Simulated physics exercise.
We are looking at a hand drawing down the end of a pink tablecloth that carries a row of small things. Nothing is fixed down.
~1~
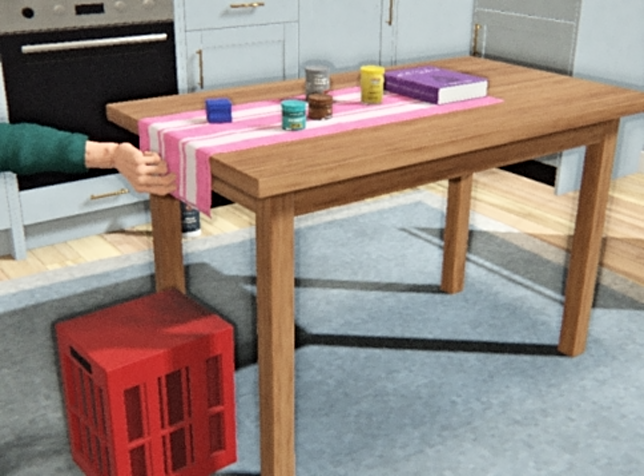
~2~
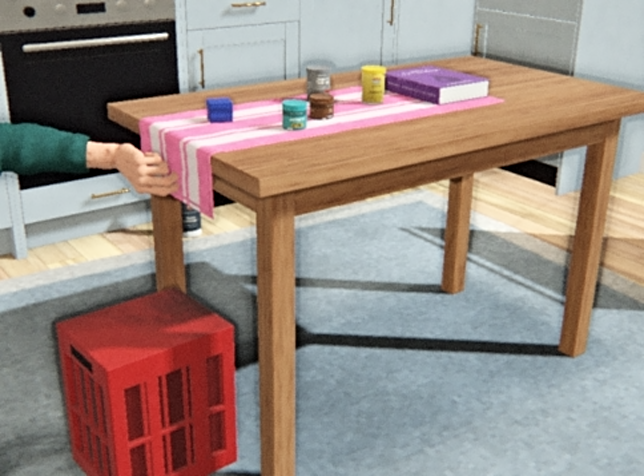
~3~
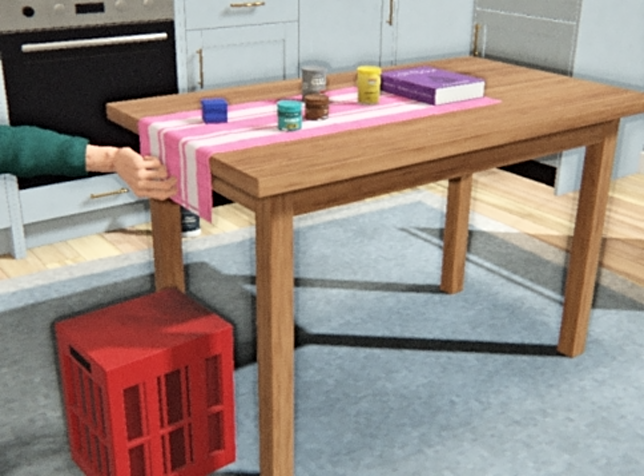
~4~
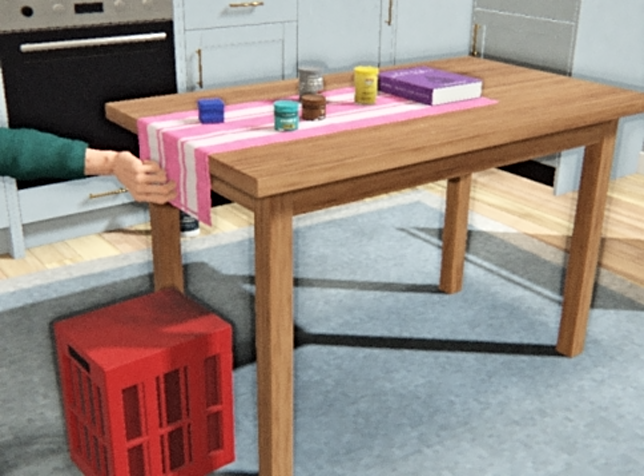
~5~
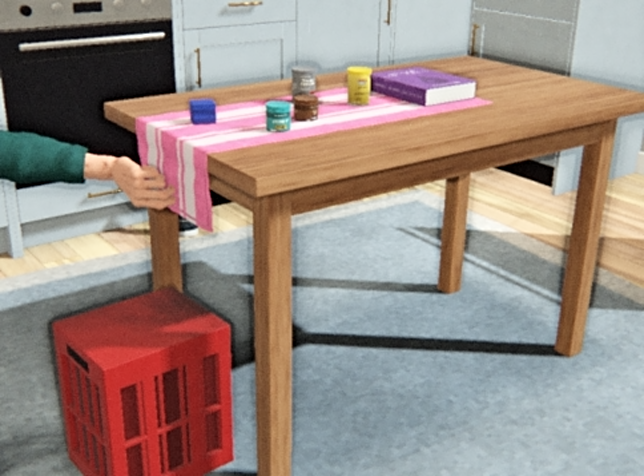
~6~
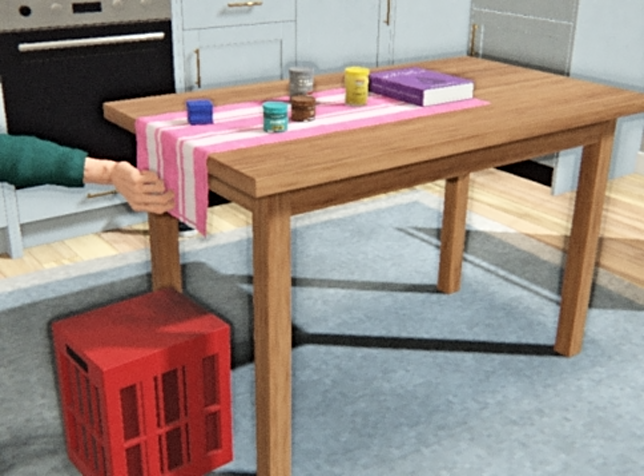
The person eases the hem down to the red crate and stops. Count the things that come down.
The answer is two.
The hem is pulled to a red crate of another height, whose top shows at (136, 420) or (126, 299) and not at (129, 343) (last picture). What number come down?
It would be 4 and 1.
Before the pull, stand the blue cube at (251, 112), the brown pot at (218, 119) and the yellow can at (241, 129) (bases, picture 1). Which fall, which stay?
The blue cube goes over, the brown pot falls, the yellow can comes down.
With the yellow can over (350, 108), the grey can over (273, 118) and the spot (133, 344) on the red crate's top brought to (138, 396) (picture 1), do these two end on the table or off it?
The yellow can stays on; the grey can is carried off.
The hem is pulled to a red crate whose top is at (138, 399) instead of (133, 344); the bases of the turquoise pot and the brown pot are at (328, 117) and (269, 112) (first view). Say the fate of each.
The turquoise pot tumbles off, the brown pot comes down.
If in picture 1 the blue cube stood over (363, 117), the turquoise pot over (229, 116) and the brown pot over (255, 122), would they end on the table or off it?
The blue cube survives; the turquoise pot is carried off; the brown pot tumbles off.
A little later, hem near (174, 267); blue cube gone.
Next, hem on the crate; blue cube and turquoise pot gone.
When it is over, hem on the crate; blue cube and turquoise pot gone. Over the edge go two.
